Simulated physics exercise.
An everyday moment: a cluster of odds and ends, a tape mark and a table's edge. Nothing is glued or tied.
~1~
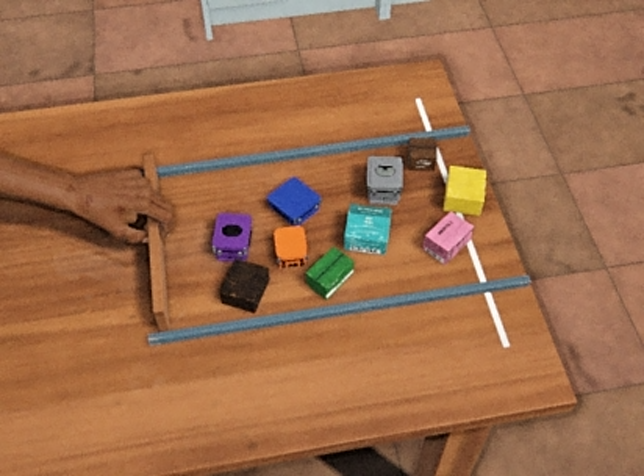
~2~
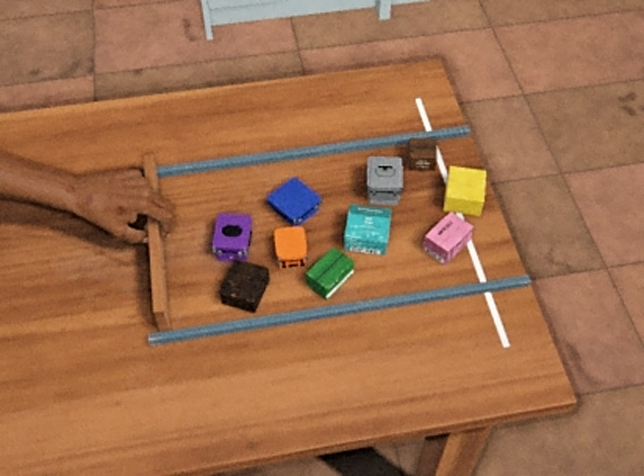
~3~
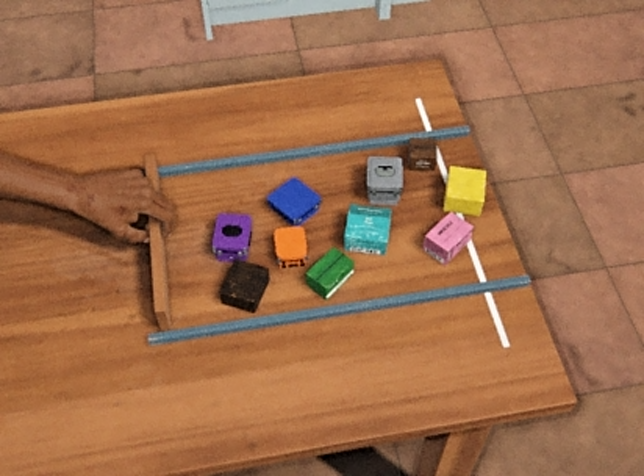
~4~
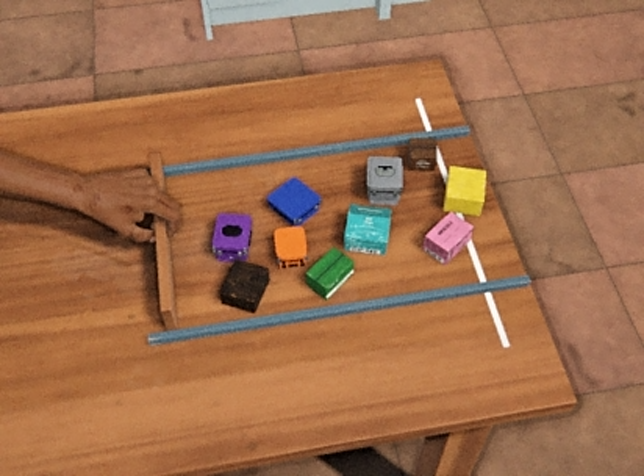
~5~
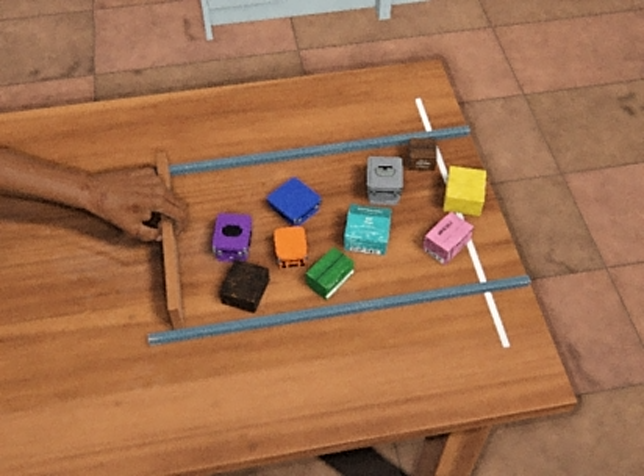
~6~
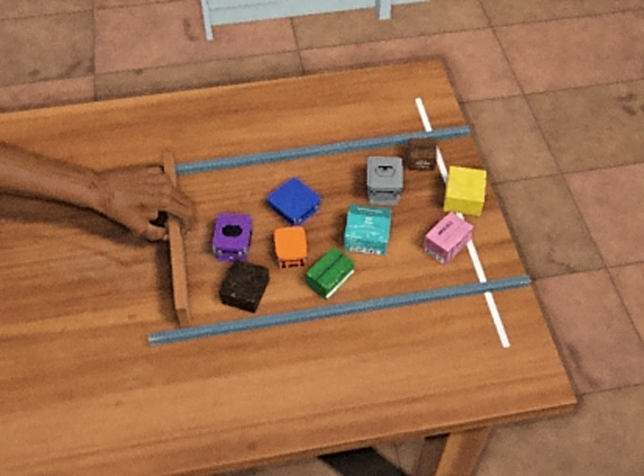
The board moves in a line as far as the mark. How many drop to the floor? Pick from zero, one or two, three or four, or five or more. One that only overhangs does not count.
Outcome: The number that fall off is five or more.
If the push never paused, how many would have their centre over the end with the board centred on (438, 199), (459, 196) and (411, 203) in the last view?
Past the end: 3, 6 and 2.
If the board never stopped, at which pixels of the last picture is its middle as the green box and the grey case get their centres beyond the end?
Near (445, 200) and (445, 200).
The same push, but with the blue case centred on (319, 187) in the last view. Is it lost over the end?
It stays on.
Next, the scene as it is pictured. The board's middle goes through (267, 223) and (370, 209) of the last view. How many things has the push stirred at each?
At the one place 5, at the other 10.
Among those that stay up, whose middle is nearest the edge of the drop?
The brown box.
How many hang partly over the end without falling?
Overhanging: 0.
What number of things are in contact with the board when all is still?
In contact: 3.
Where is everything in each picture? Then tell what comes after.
The first picture shows yellow block (465, 191); brown box (422, 154); pink box (448, 238); board (156, 239); tape (457, 208).
The second picture shows brown box (422, 154); turquoise box (368, 230).
The third picture shows pink box (448, 238); purple case (233, 238).
The fourth picture shows yellow block (465, 191); board (163, 238).
The fifth picture shows brown box (422, 154); black block (245, 286).
The sixth picture shows yellow block (465, 191); brown box (422, 154); pink box (448, 238); board (176, 236); tape (457, 208).
Early on, none off yet; yellow block at rest near (465, 191); brown box at rest near (422, 154); pink box at rest near (448, 238).
Finally, the number that fall off is five or more; lost, orange case, green box, turquoise box, grey case, pink box and yellow block.
